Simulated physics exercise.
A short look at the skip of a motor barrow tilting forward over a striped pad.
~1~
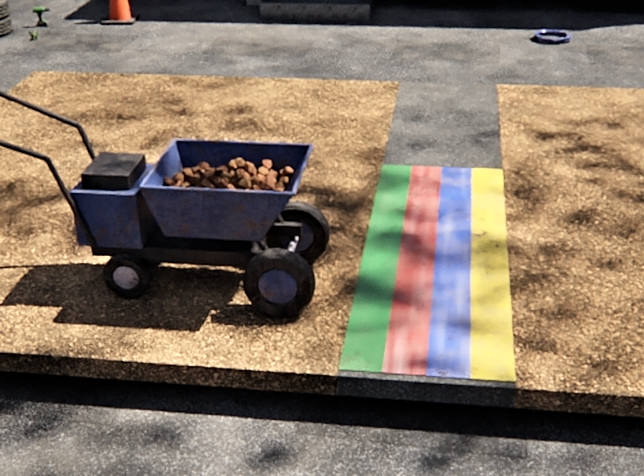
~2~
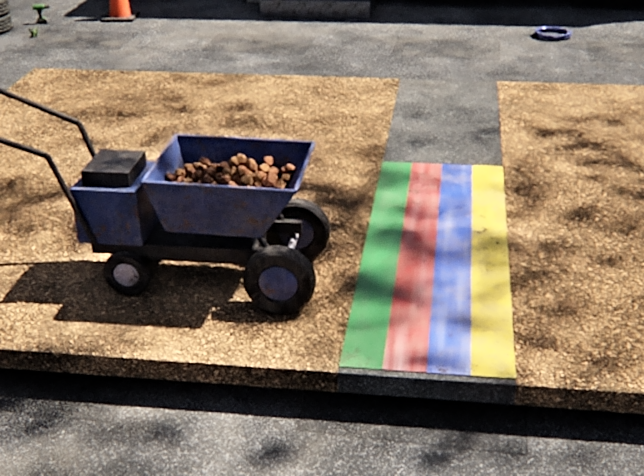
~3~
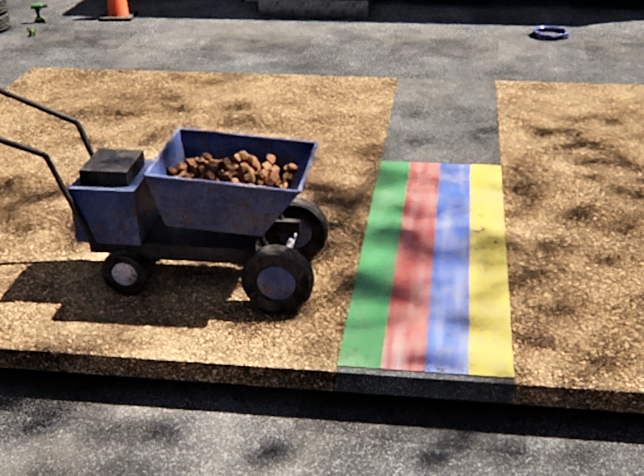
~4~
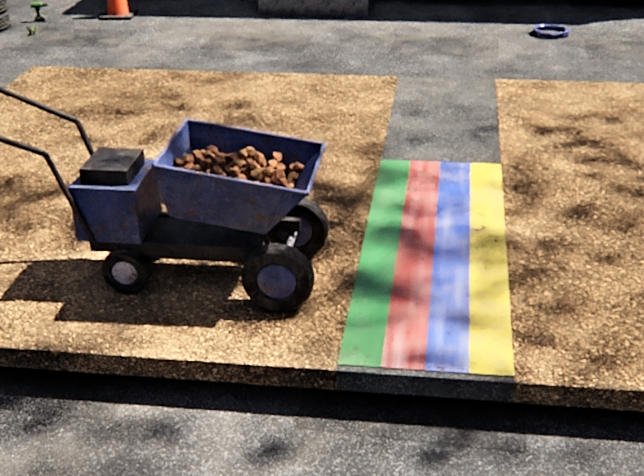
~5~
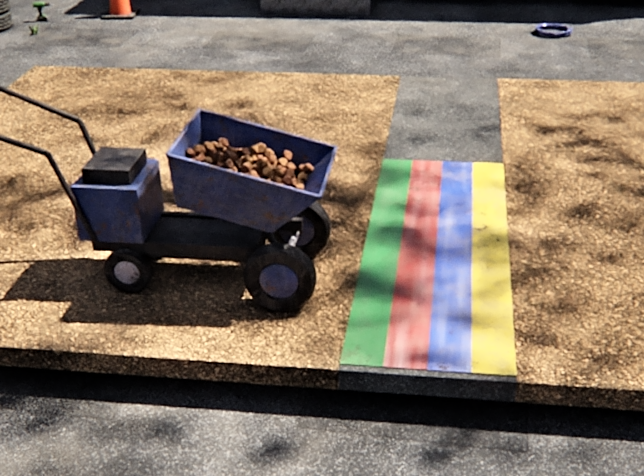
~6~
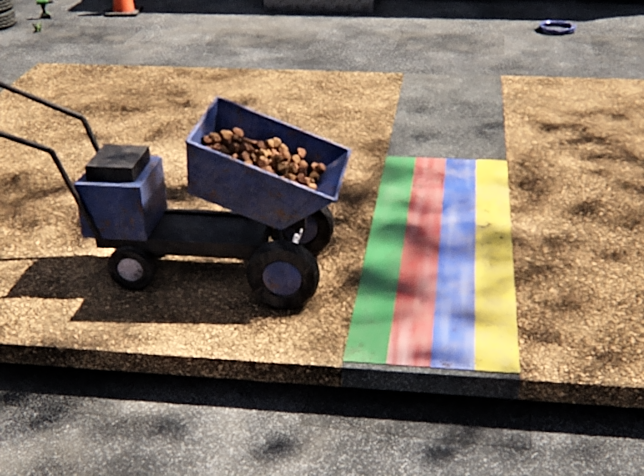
On a sunlit paved yard, a barrow's blue skip of brown clods tilts forward.
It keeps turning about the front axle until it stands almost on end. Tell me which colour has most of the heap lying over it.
Most of the heap lies over red.
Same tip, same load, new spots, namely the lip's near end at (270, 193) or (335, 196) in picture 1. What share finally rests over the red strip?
About 30 %, then 10 %.
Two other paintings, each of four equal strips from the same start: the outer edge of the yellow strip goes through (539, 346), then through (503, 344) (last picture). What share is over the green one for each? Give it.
Near 10 in a hundred and near 0 in a hundred.
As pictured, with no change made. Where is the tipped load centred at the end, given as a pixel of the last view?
Around (430, 281).
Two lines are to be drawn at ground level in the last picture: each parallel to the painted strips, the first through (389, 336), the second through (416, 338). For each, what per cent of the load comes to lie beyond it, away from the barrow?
In turn 70 and 50 in a hundred.
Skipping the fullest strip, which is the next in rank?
Next in line is the blue strip.
Soon after the last picture, skip tipped steeply; all in the skip.
A little later, skip tipped right over; most in the skip; about a quarter over the red strip; a small part over the blue strip; a stray few falling.
Later still, skip tipped right over; about a quarter in the skip; a small part over the green strip; about a third over the red strip; about a quarter over the blue strip; a small part over the yellow strip; a stray few off the paint.
By the end, skip tipped right over; about a quarter in the skip; a small part over the green strip; about a third over the red strip; about a quarter over the blue strip; a small part over the yellow strip; a stray few off the paint.
